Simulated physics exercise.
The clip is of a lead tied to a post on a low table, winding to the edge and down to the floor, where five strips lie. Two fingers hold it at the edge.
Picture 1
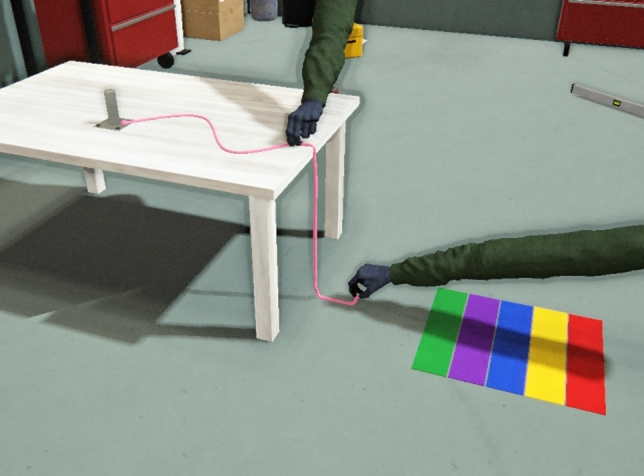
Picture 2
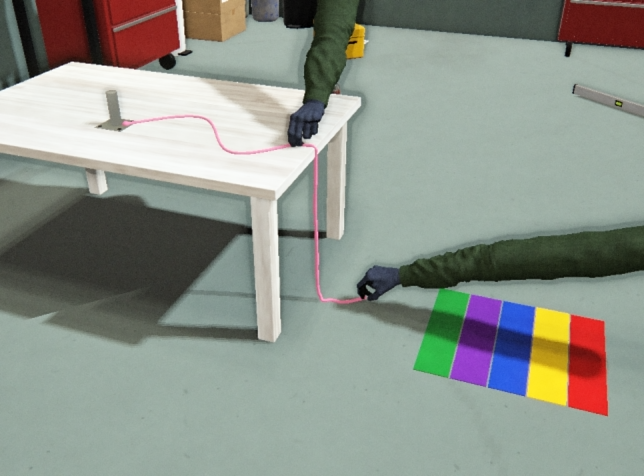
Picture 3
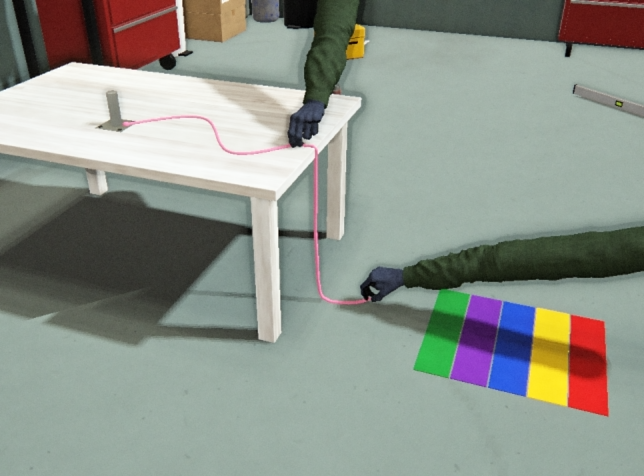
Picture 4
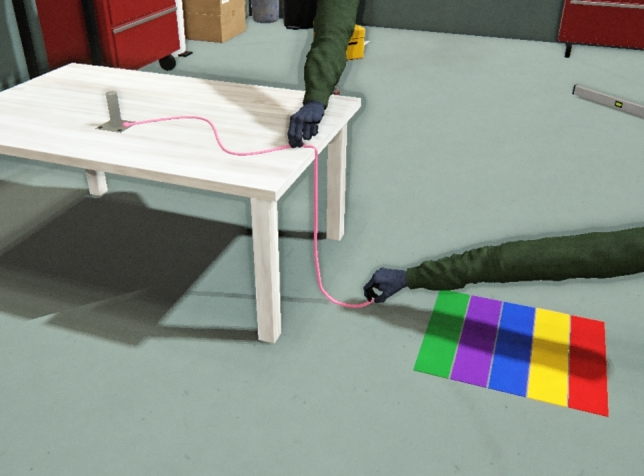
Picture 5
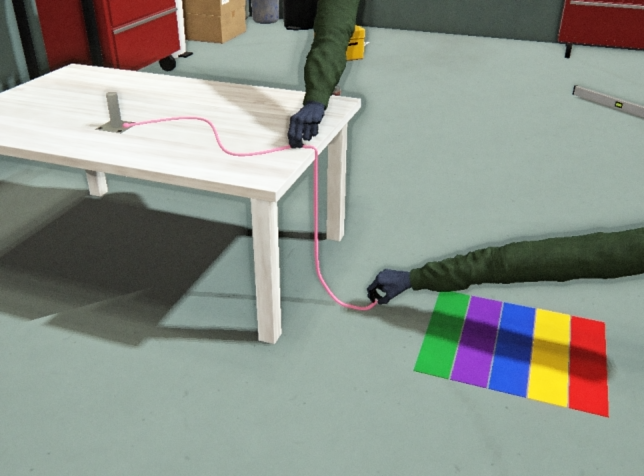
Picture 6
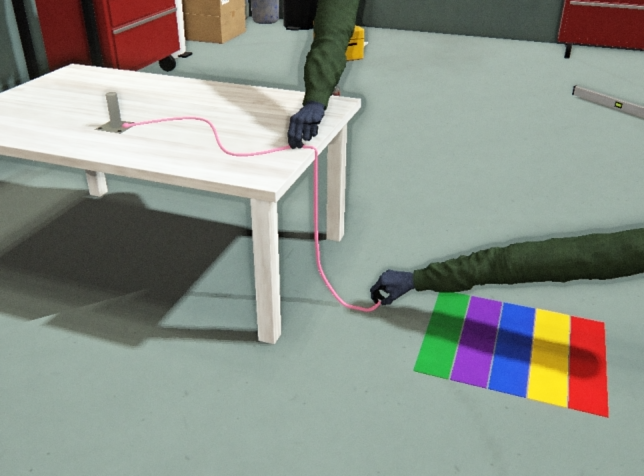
In a workshop, one gloved hand pinning a pink cord at a table's edge while another draws its end slightly right.
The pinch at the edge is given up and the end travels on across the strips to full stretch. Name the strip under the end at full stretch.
The end stops over the yellow strip.
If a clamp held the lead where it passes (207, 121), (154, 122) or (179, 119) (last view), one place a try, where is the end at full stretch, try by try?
The places are (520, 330), (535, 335) and (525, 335).
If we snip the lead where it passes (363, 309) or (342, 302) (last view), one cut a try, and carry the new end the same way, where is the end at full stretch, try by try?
Try by try, around (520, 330) and (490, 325).
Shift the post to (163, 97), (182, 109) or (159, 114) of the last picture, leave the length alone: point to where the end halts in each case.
Try by try, around (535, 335), (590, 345) and (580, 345).
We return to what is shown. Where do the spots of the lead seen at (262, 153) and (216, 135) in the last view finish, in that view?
The first at (323, 159), the second at (242, 141).
Soon after, end near (497, 327); over purple.
Then, end near (530, 334); over blue.
At full stretch, end near (551, 338); over yellow. It gets as far as the yellow strip.
